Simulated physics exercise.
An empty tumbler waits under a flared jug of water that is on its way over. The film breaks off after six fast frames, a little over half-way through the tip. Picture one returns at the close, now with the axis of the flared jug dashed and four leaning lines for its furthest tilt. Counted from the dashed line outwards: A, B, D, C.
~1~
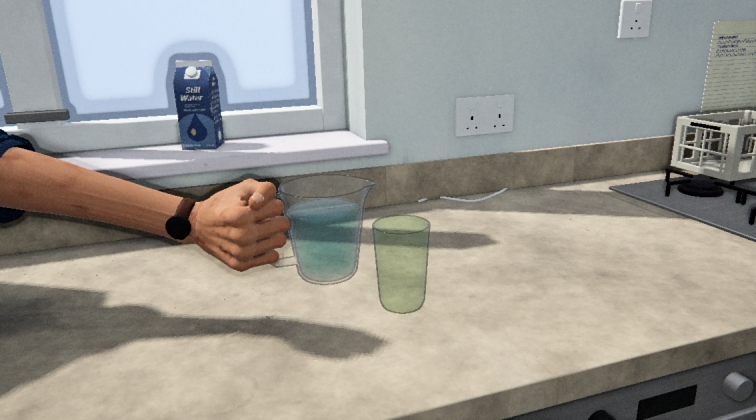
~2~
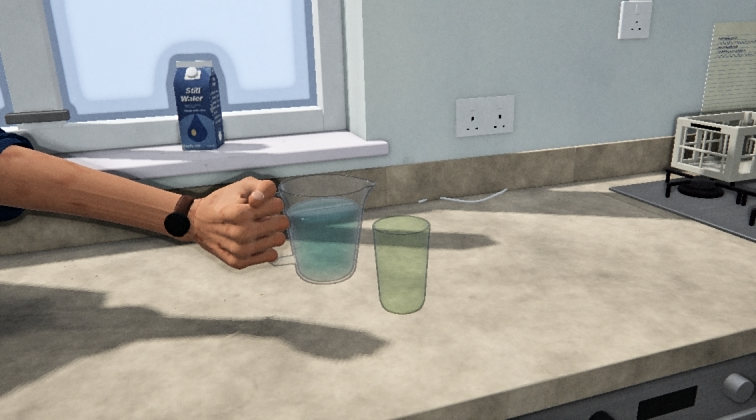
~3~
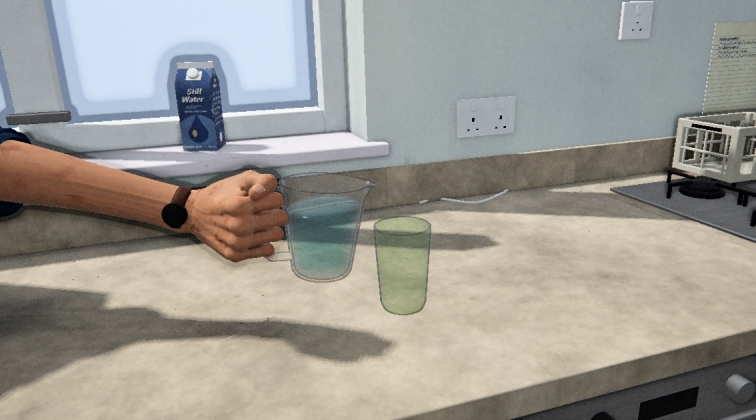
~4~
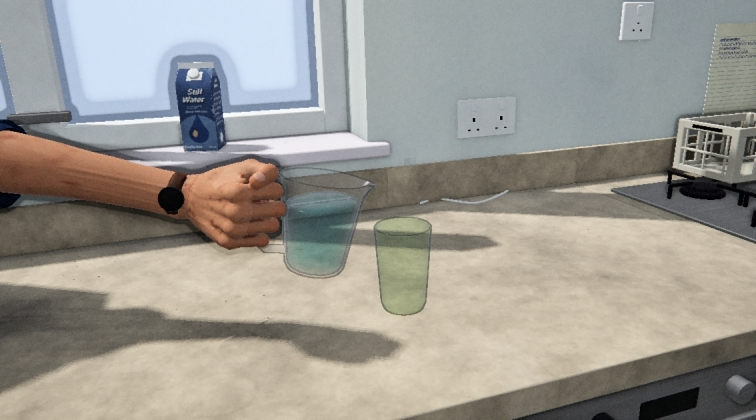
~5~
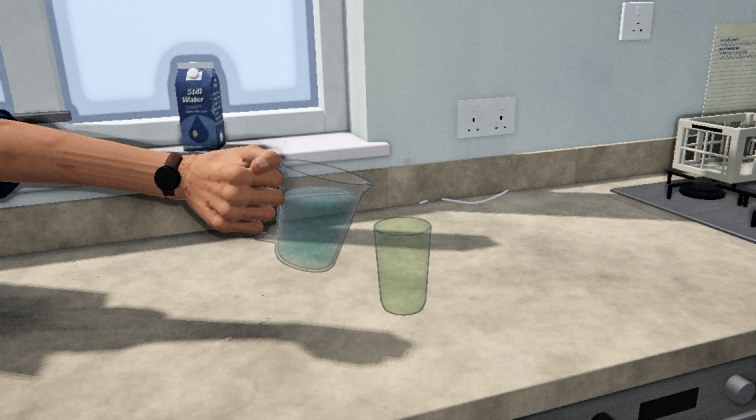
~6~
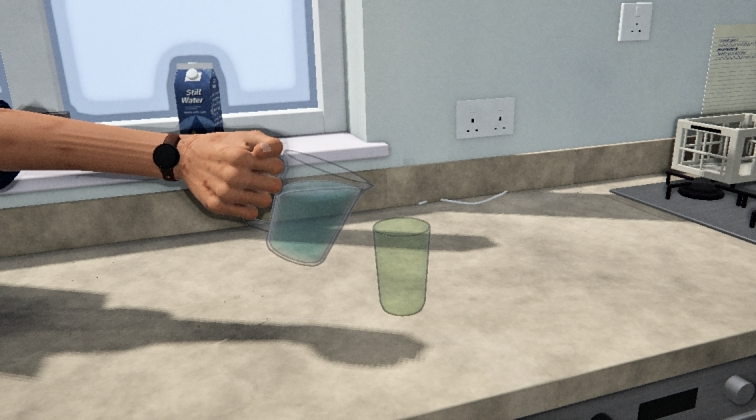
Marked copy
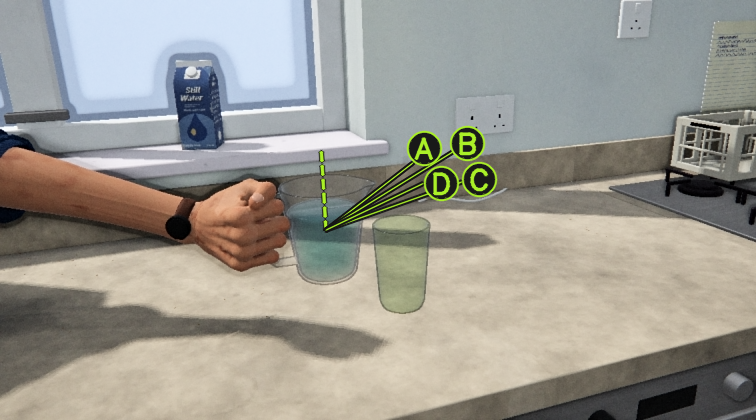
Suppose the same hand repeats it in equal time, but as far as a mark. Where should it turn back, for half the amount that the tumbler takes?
A is best.
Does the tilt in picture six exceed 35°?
No, it does not.
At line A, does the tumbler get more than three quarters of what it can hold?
No, it does not.
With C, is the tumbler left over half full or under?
Over half.
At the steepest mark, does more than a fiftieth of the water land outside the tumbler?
Yes.
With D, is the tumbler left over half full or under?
Over half.
On the marked copy, A at (413, 162); B at (452, 152); C at (461, 182); D at (423, 183).
If A is chosen, the tumbler ends with about 49 % of what it can hold.
If B is chosen, the tumbler ends with about 66 % of what it can hold.
If C is chosen, the tumbler ends with about 78 % of what it can hold; 19 % of the water is spilt.
If D is chosen, the tumbler ends with about 77 % of what it can hold; 7 % of the water is spilt.
